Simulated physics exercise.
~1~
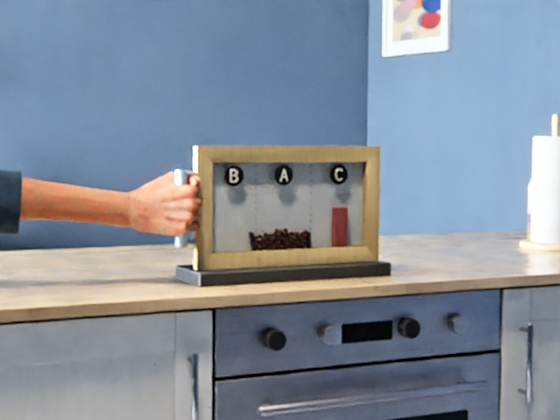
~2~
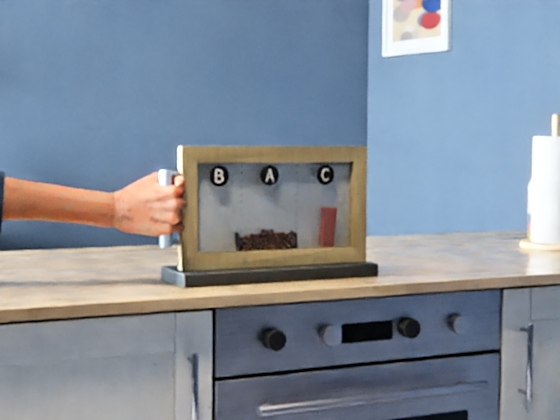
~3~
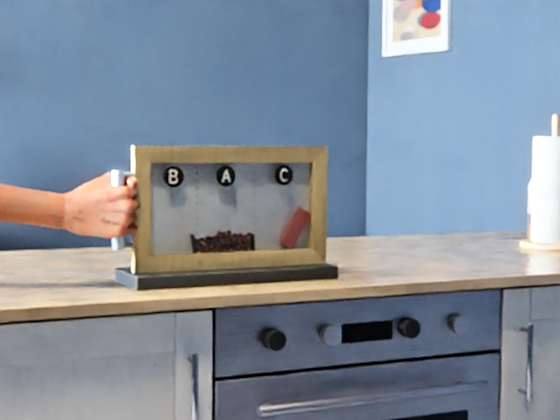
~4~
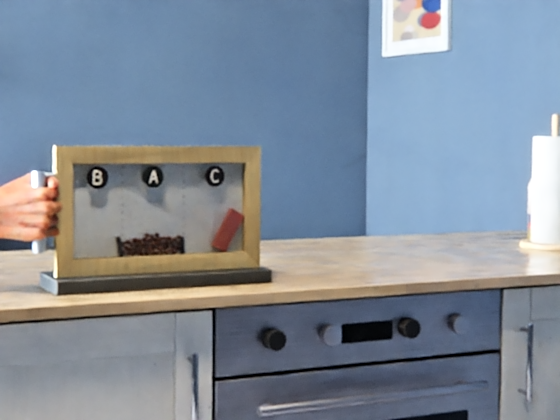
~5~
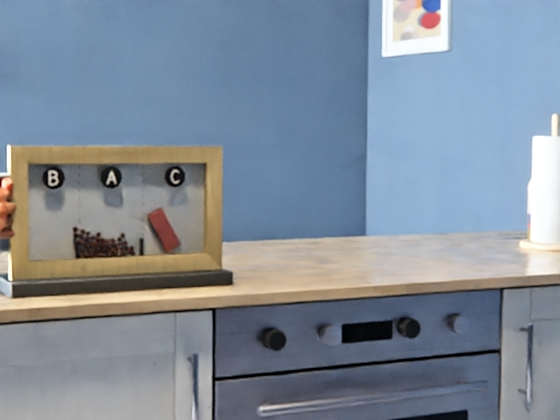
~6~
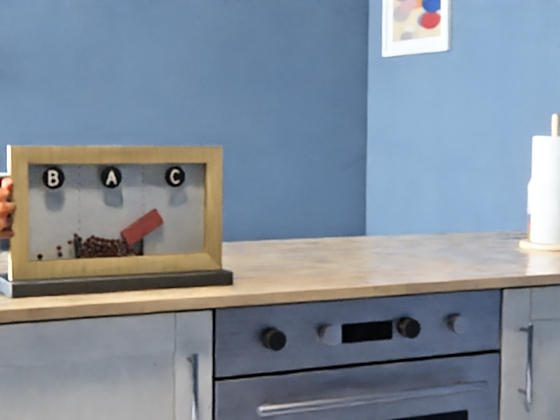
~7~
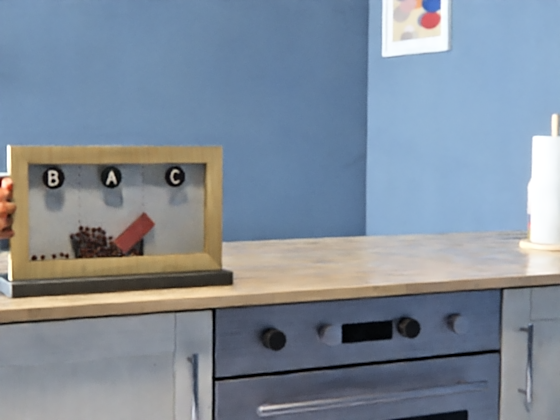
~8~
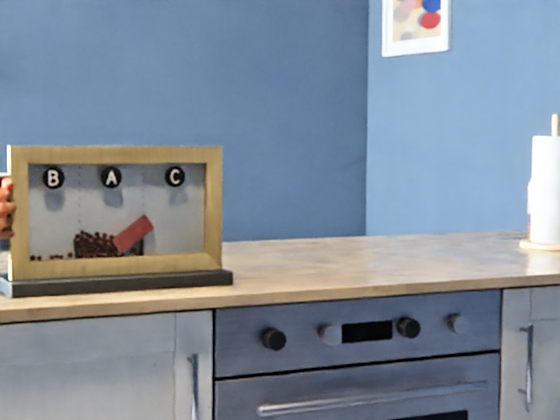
A hand slid a flat, wood-framed display box left along the kitchen counter and stopped near the edge of view, while the red block inside tilted and toppled left against the dark beads, some of which spilled from under A toward B.
